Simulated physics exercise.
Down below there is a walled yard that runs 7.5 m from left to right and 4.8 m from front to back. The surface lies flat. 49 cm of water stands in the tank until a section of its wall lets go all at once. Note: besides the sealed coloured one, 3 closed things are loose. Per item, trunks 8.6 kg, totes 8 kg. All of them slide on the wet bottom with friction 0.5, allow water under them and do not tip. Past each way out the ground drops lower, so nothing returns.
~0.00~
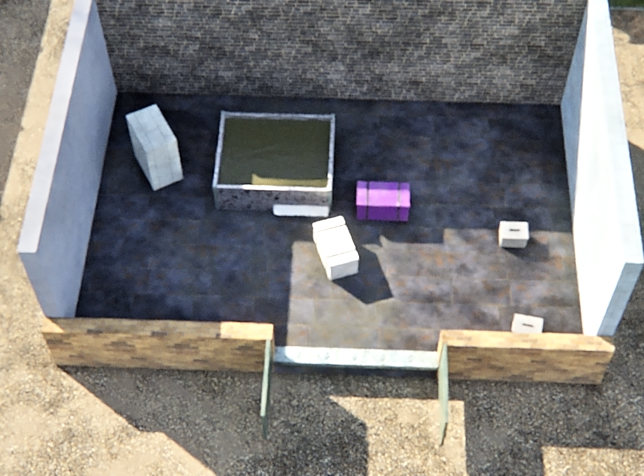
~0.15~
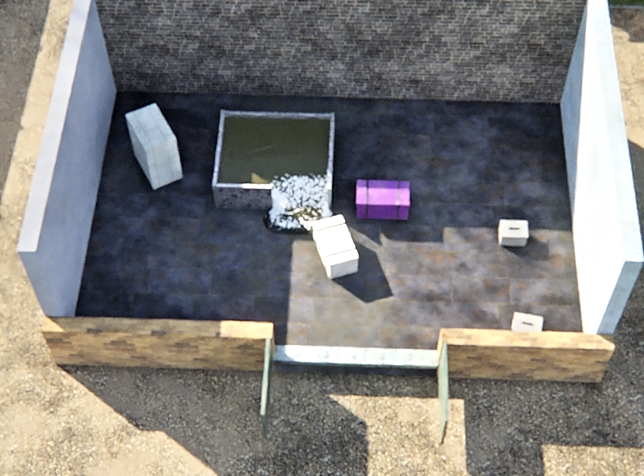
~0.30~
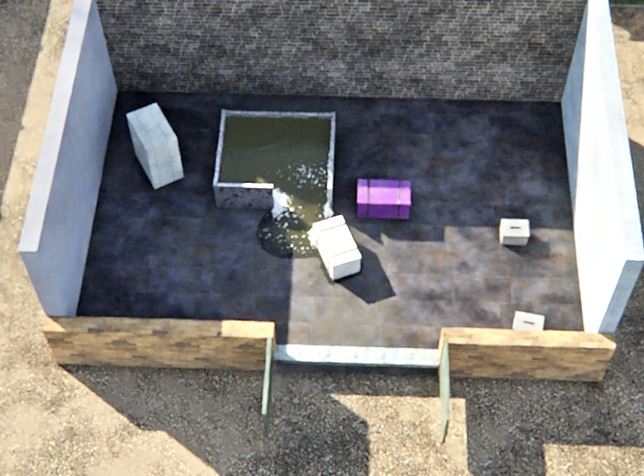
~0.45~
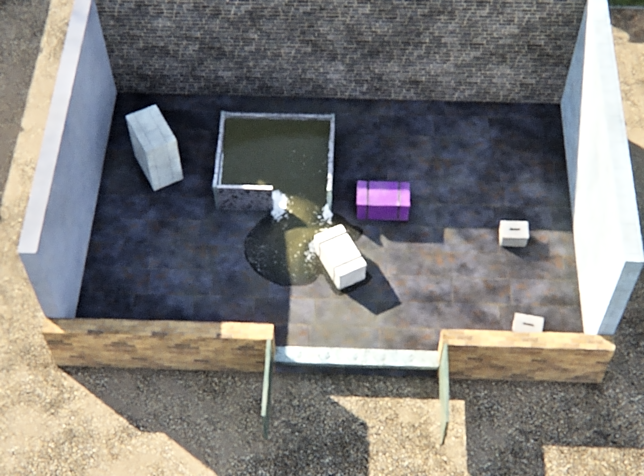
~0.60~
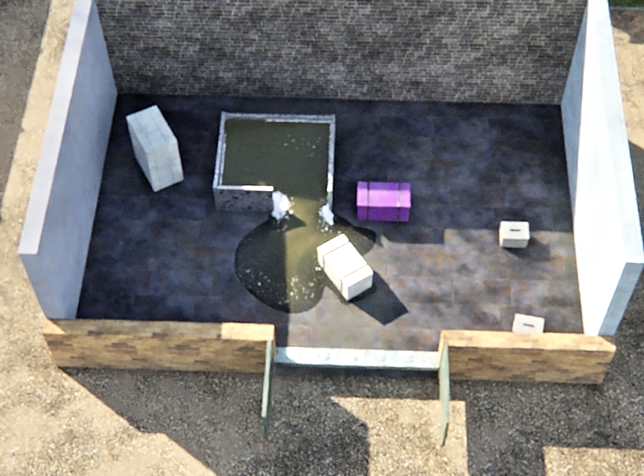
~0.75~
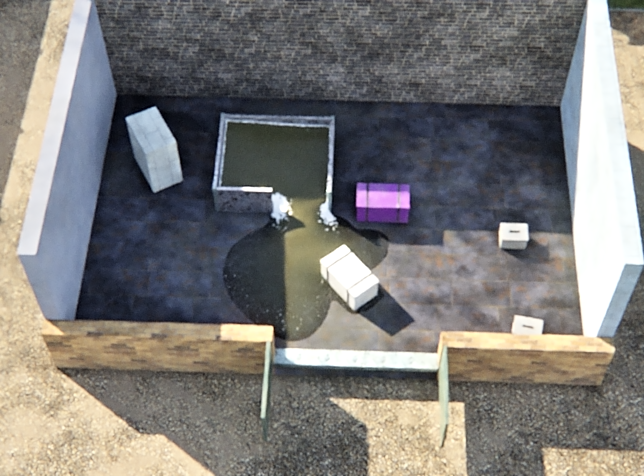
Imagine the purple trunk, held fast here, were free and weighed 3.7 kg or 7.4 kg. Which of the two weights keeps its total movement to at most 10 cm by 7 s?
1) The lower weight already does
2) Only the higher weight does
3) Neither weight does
The lower weight already does.
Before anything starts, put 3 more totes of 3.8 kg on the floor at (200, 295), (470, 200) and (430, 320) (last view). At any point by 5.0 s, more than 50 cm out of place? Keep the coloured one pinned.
Taking them one by one: Above the mark; below the mark; above the mark.
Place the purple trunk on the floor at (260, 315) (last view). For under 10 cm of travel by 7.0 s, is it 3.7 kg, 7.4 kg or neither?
Lab note - result: Both options fail.
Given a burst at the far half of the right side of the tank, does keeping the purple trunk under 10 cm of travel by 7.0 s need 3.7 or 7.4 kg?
In that case, both fall short.
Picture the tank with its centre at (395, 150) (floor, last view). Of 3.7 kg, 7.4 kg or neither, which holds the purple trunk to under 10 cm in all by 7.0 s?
Then neither load is enough.
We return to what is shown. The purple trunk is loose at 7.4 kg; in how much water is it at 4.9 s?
About 0 cm.
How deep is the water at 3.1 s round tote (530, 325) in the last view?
Depth: Near 4 cm.
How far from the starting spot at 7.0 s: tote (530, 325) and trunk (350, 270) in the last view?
10 cm, washed out.
After 1.4 s the purple trunk would be 0 cm from its start with 3.7 kg and 0 cm from its start with 7.4 kg; 0 cm of water round it then.
After 3.1 s the purple trunk would be 0 cm from its start with 3.7 kg and 0 cm from its start with 7.4 kg; 0 cm of water round it then.
After 4.9 s the purple trunk would be 0 cm from its start with 3.7 kg and 0 cm from its start with 7.4 kg; 0 cm of water round it then.
After 7.0 s the purple trunk would be 0 cm from its start with 3.7 kg and 0 cm from its start with 7.4 kg; 0 cm of water round it then.
